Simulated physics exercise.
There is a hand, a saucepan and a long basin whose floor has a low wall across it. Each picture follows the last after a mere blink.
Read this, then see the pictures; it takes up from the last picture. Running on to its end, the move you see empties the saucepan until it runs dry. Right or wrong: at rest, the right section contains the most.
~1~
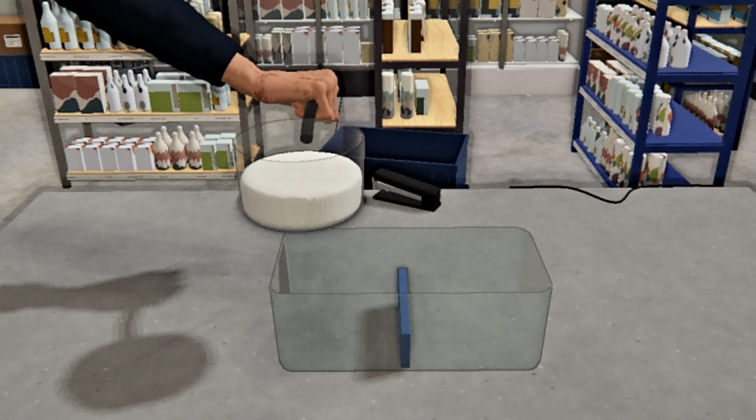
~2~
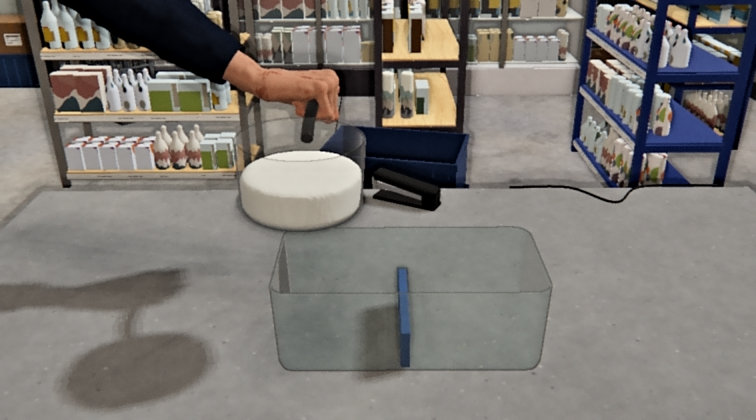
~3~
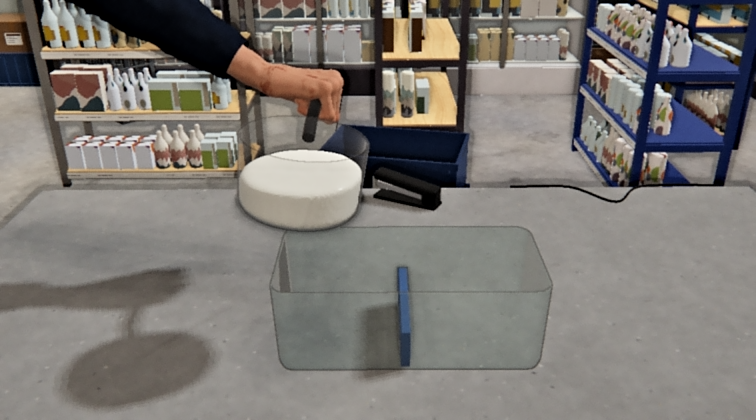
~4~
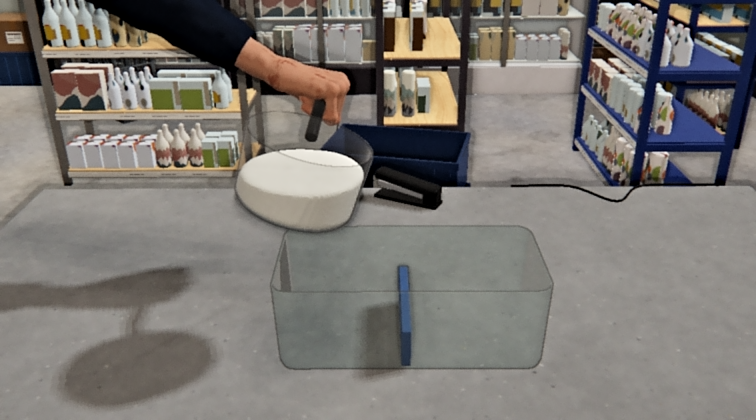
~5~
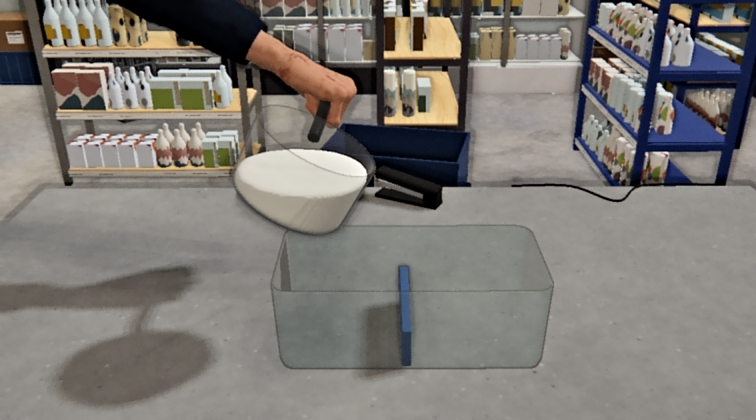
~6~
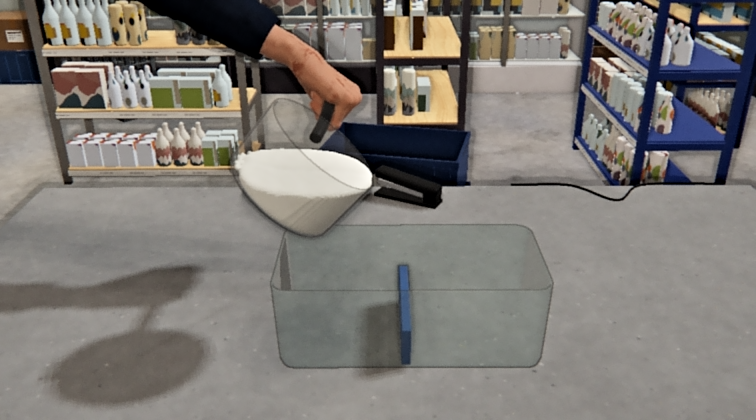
Wrong.
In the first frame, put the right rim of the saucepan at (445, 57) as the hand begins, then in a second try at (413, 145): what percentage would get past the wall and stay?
Start one gives some 90 %, start two some 95 %.
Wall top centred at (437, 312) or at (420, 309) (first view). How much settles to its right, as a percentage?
My guess is some 10 percent the first time and some 15 percent the second.
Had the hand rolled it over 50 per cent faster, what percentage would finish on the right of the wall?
Close to 20 out of every hundred.
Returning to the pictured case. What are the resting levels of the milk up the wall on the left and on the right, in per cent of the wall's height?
About 40 on the left and about 20 on the right.
A moment on, the tilt is 90° and 42 per cent is still to pour, 11 is left of the wall and 18 right of it.
Next, the tilt is 100° and 14 per cent is still to pour, 43 is left of the wall and 35 right of it.
Then the tilt is 100° and 3 per cent is still to pour, 59 is left of the wall and 35 right of it.
Later the tilt is 100° and 0 per cent is still to pour, 63 is left of the wall and 35 right of it.
Finally, 64 per cent lies left of the wall, 36 right of it and 1 outside.
